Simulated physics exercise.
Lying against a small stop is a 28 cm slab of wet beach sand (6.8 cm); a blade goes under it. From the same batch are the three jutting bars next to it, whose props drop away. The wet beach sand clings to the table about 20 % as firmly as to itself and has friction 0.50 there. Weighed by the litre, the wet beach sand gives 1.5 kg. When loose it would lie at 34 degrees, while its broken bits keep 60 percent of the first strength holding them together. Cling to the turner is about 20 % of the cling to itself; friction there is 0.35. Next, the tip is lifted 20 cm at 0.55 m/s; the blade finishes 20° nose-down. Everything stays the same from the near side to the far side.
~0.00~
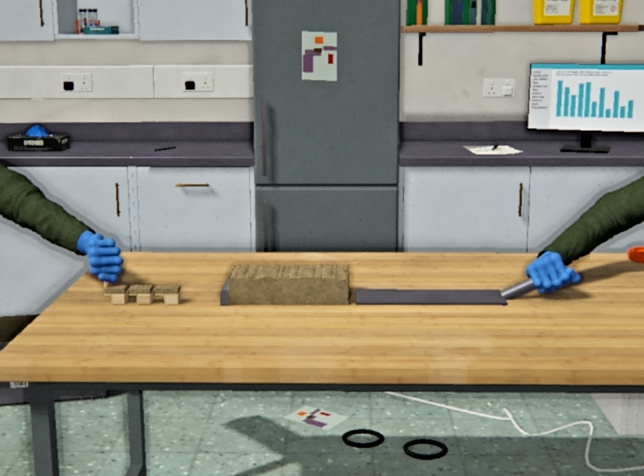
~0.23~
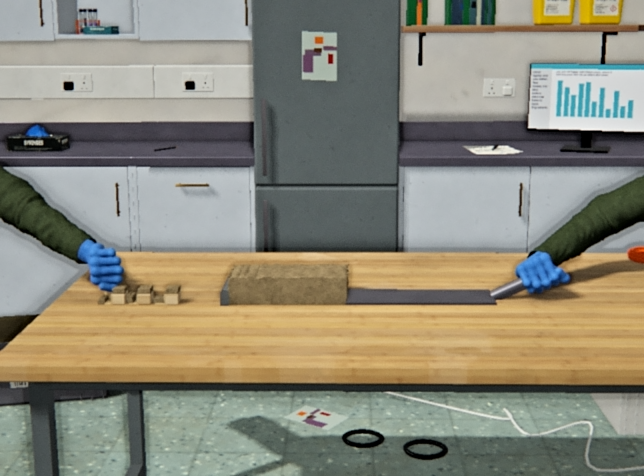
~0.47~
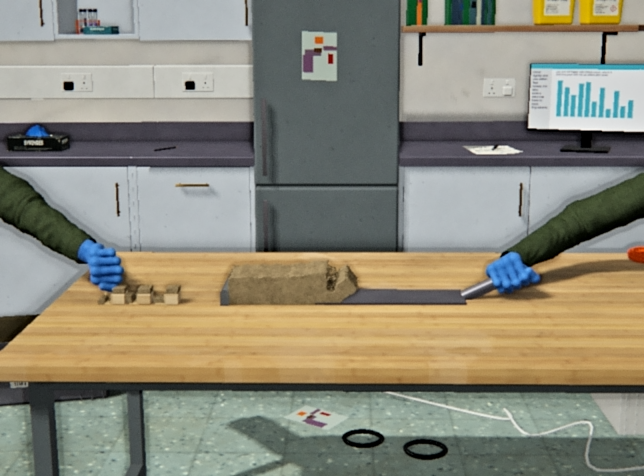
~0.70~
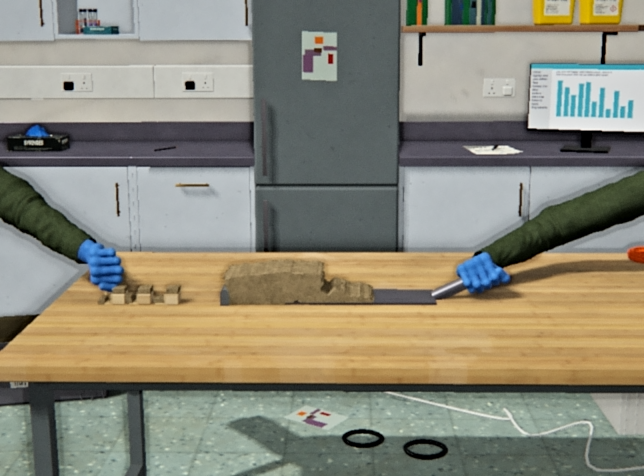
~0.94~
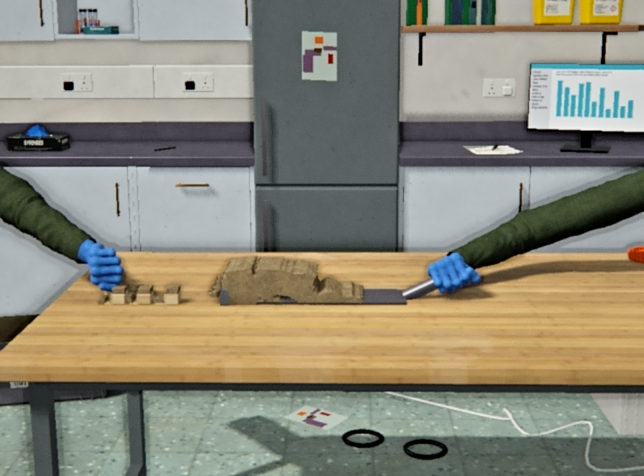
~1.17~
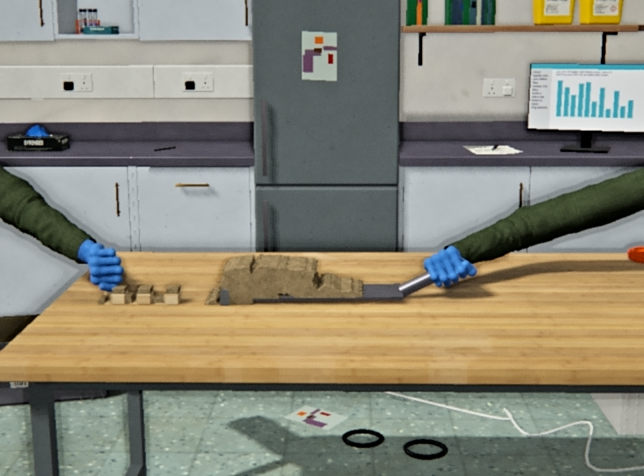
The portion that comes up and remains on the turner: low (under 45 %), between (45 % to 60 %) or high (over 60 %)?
Finding: Upper range, above 60 percent.
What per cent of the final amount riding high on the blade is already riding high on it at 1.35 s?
Share so far: Roughly 90 percent.
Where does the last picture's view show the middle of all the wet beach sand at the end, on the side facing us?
Centre: Approx. (269, 229) px, near face.
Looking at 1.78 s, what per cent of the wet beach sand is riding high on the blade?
Some 65 per cent.
After 1.35 s, the tip is 10 cm up.
After 1.57 s, the tip is 20 cm up and 66 % is riding high on the blade.
After 1.78 s, the tip is 20 cm up and 66 % is riding high on the blade.
After 1.99 s, the tip is 20 cm up and 65 % is riding high on the blade.
After 2.30 s, the tip is 20 cm up and 65 % is riding high on the blade.
